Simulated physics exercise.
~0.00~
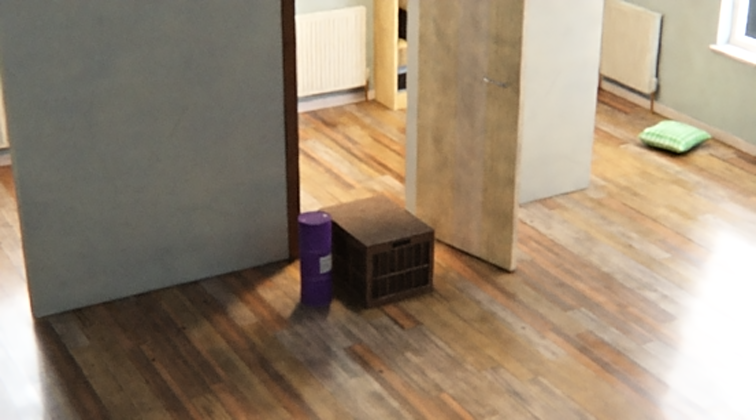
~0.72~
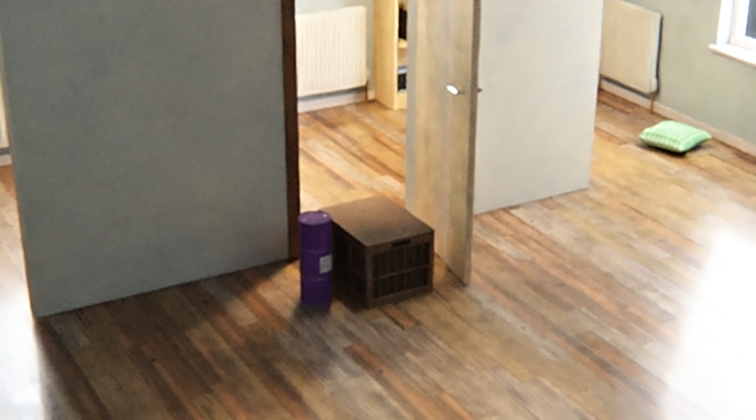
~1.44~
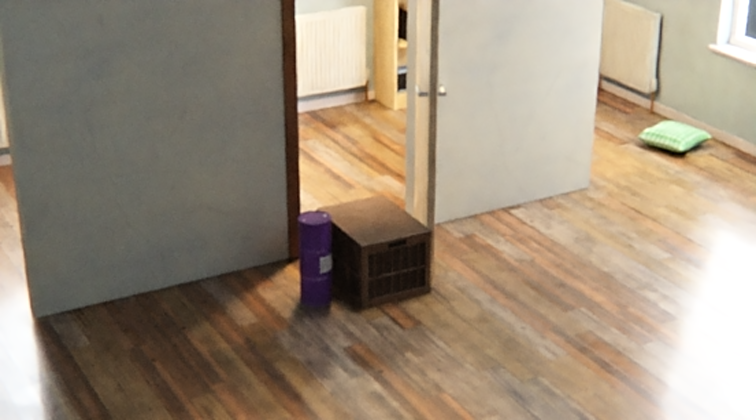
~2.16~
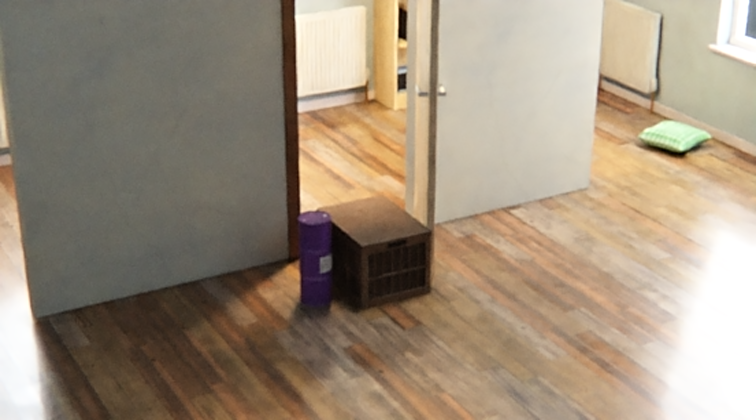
To begin with, a wooden door stands wide open in a doorway between pale grey walls, with a brown chest and a purple canister side by side on the plank floor in front of the opening. A green cushion lies off to the right, near a radiator. The door swings leftward toward the chest, its broad face narrowing from view, with nobody seen touching it. It continues until it appears almost edge-on, right beside the chest, and stops there. Finally, the door stays still and the doorway remains open, with chest and canister unmoved.
